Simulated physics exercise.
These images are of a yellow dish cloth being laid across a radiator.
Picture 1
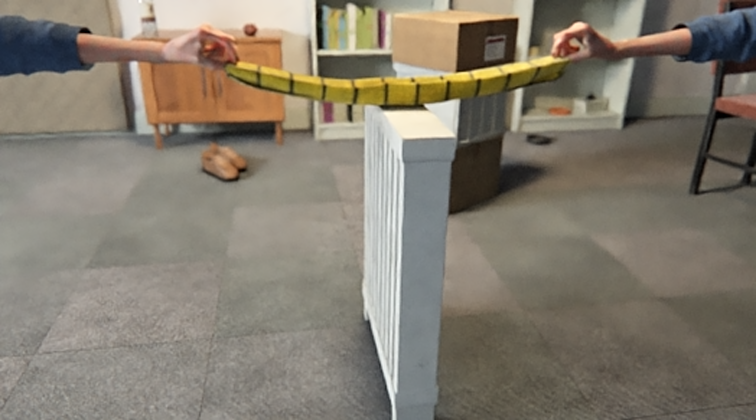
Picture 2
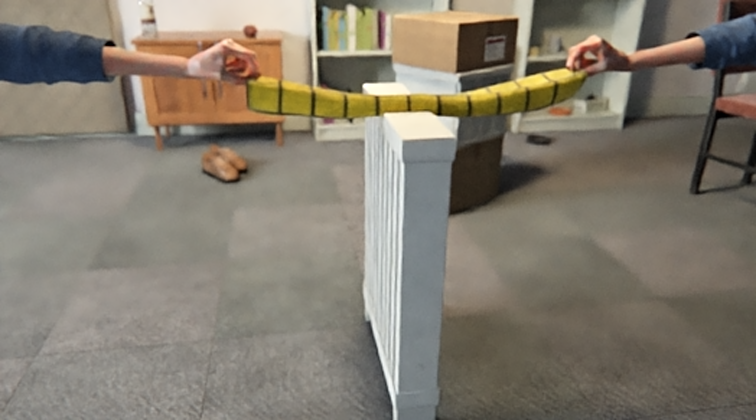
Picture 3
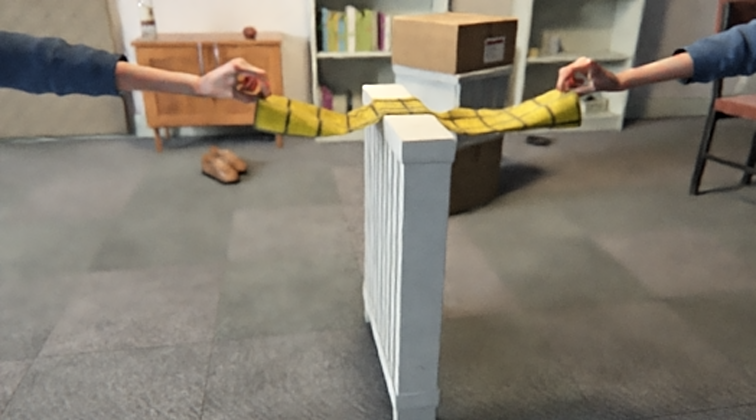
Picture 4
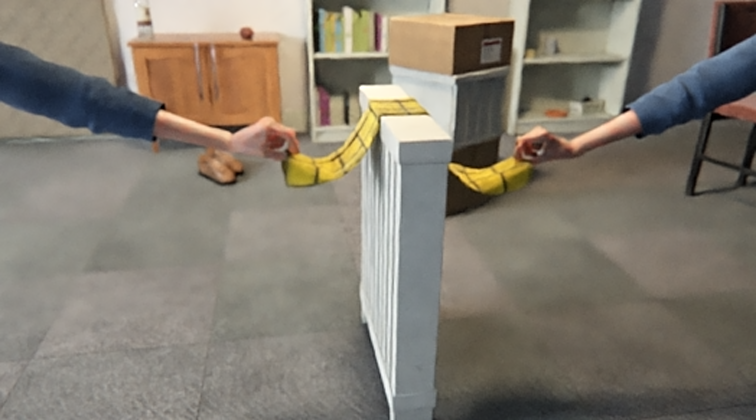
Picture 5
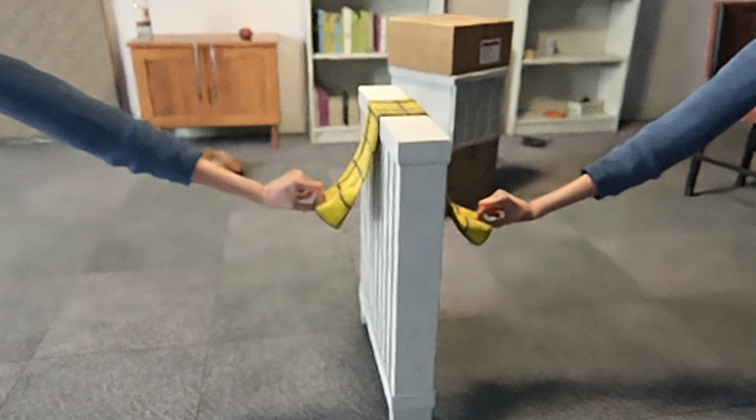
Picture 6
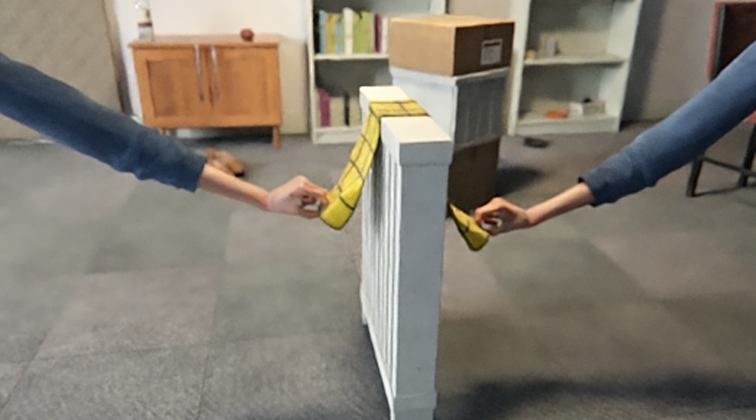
In this clip, two hands hold a yellow cloth with dark lines stretched by its ends above a white radiator, lower it across the top, then bring both ends down and inward along either side, still gripping them.
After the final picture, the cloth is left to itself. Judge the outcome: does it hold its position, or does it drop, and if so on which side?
It holds its position.
Then, 0.52 s on from there, dish cloth hanging on both sides, left end near (370, 226), right end near (418, 255).
Then, 1.50 s on from there, dish cloth hanging on both sides, left end near (367, 226), right end near (423, 255).
In the end, dish cloth hanging on both sides, left end near (369, 225), right end near (421, 256). The yellow dish cloth hangs there.
